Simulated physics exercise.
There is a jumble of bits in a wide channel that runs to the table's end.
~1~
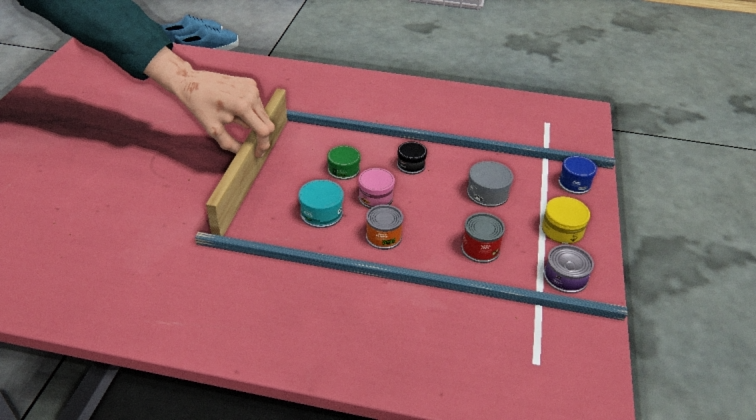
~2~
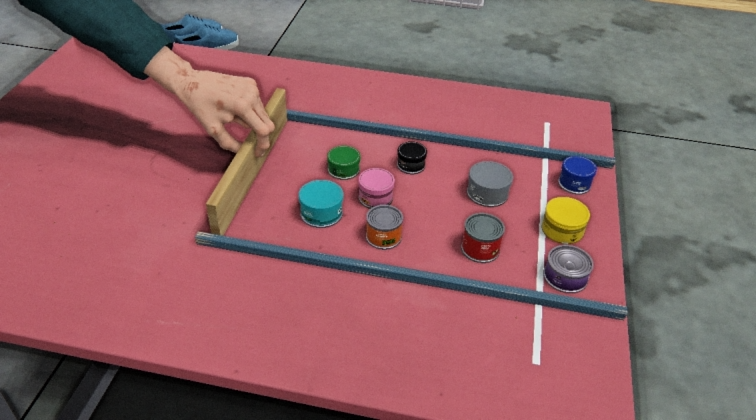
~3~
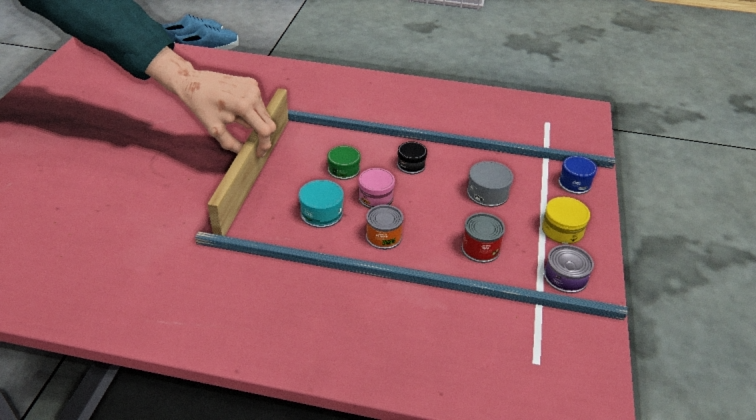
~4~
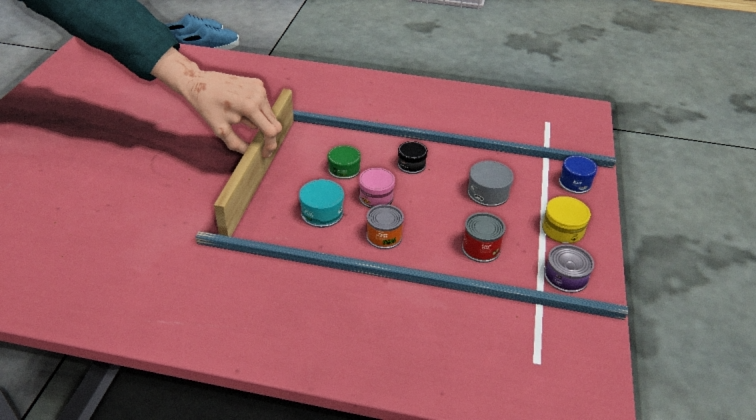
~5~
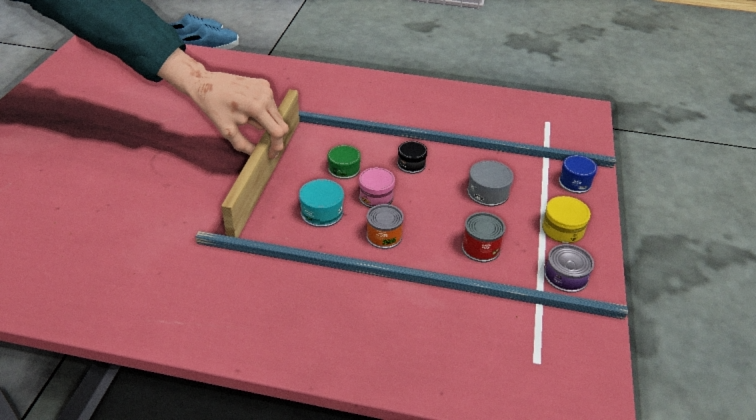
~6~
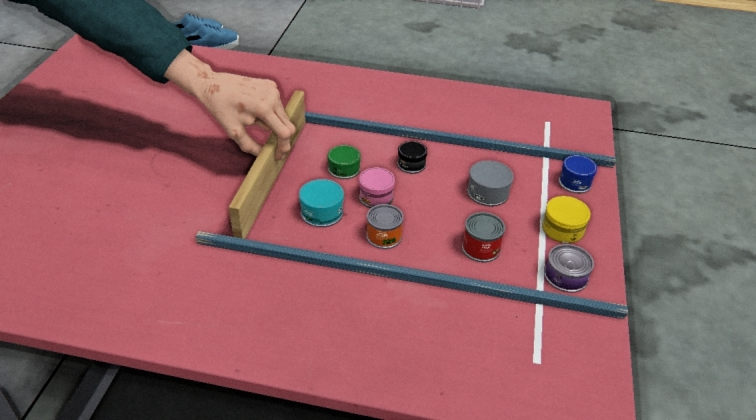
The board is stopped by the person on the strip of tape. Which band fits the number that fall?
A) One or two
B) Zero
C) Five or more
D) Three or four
A.
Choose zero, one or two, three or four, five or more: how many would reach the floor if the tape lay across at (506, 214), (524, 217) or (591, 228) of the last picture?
First none at all, then no fall at all, and lastly five or over.
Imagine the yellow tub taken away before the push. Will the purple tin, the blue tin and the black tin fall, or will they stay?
In that case the purple tin goes off the edge, the blue tin stays where it is, the black tin stays where it is.
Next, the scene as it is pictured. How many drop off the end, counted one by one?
A count of exactly 1.
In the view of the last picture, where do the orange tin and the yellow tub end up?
Around (562, 273), then around (602, 229).
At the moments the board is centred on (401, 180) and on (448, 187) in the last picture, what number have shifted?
Tally: 5; 7.
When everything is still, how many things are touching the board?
Looks like 5 of them, all told.
Soon after, none off yet; blue tin at rest near (578, 174); purple tin at rest near (569, 268); yellow tub at rest near (566, 220).
Then, none off yet; blue tin at rest near (578, 174); purple tin moved a little near (589, 277); yellow tub at rest near (568, 221).
By the end, the number that fall off is one or two; fallen, purple tin.
